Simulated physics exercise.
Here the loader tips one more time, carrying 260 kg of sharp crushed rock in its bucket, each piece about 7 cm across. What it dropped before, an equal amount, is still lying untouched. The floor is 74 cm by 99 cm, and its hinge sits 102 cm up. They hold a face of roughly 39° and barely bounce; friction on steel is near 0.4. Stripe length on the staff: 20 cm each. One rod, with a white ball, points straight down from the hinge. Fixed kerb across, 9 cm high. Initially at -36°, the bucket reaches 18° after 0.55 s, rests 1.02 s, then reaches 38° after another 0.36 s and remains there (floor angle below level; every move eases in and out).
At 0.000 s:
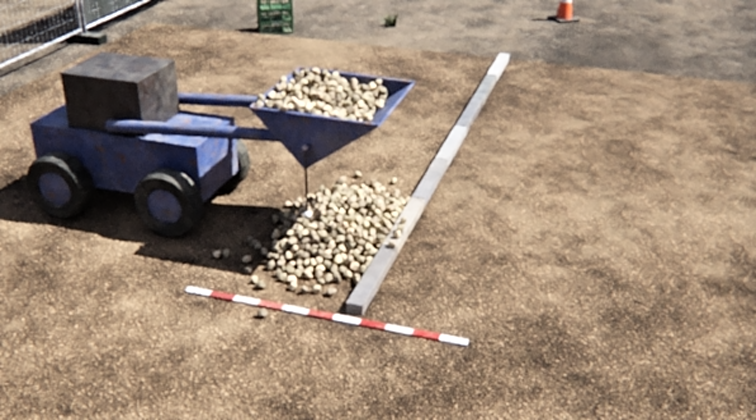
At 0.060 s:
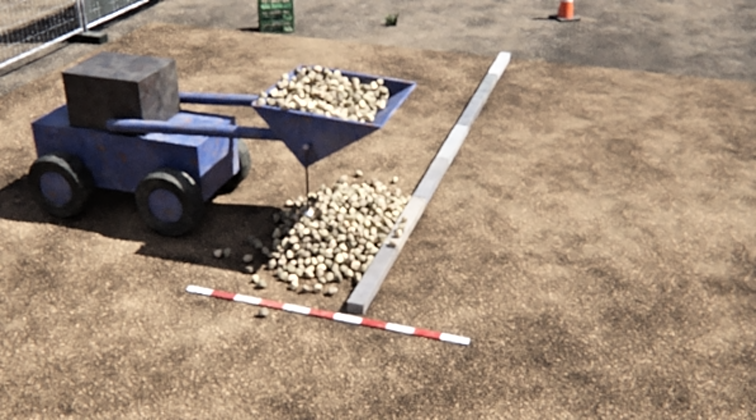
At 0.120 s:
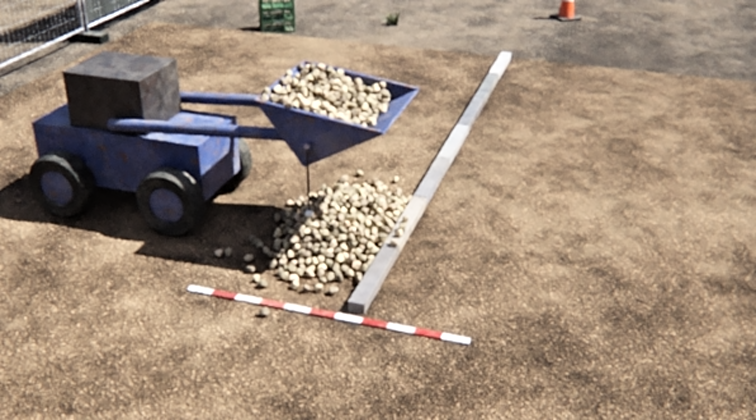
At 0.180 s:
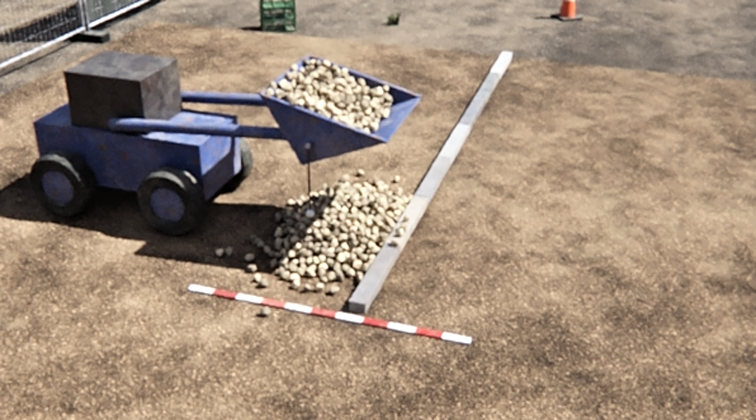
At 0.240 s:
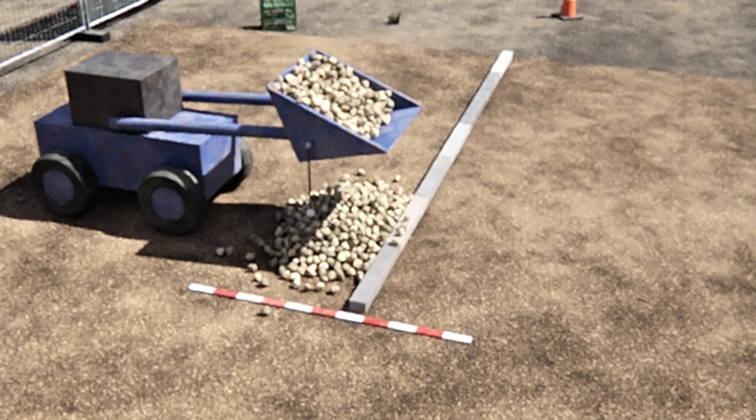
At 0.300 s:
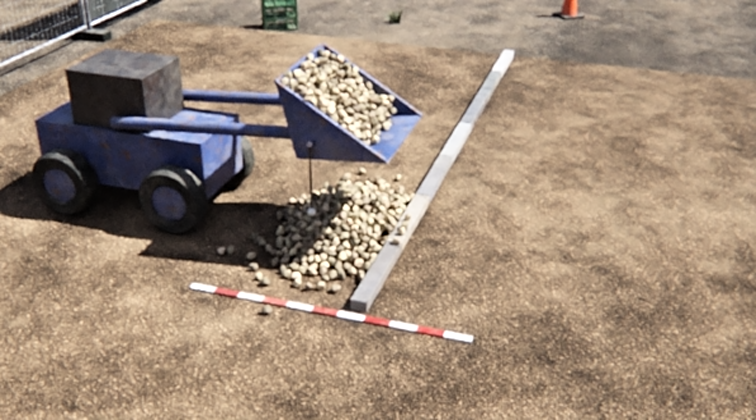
A blue loader stood still with a bucket full of pale stones above a heap of similar stones beside a long kerb, and slowly tilted the bucket's front edge downward.
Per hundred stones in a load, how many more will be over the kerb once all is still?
71.
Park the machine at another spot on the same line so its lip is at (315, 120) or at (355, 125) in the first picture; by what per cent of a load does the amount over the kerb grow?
5 %, then 40 %.
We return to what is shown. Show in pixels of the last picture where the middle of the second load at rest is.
Their centre ends up near (422, 233).
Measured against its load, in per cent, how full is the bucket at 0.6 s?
Roughly 100 parts in a hundred of the load.
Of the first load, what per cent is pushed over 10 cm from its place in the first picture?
About 0 %.
After 0.4 s the floor is at 9°; in per cent of one load, 100 in the bucket, 100 on this side of the kerb; the foremost stones are at (396, 228).
After 0.6 s the floor is at 18°; in per cent of one load, 99 in the bucket, 101 on this side of the kerb; the foremost stones are at (403, 197).
After 2.4 s the floor is at 38°; in per cent of one load, 10 in the bucket, 134 on this side of the kerb, 57 over the kerb; the foremost stones are at (525, 252).
After 4.8 s the floor is at 38°; in per cent of one load, 0 in the bucket, 129 on this side of the kerb, 71 over the kerb; the foremost stones are at (525, 252). Net gain over the kerb, 71.
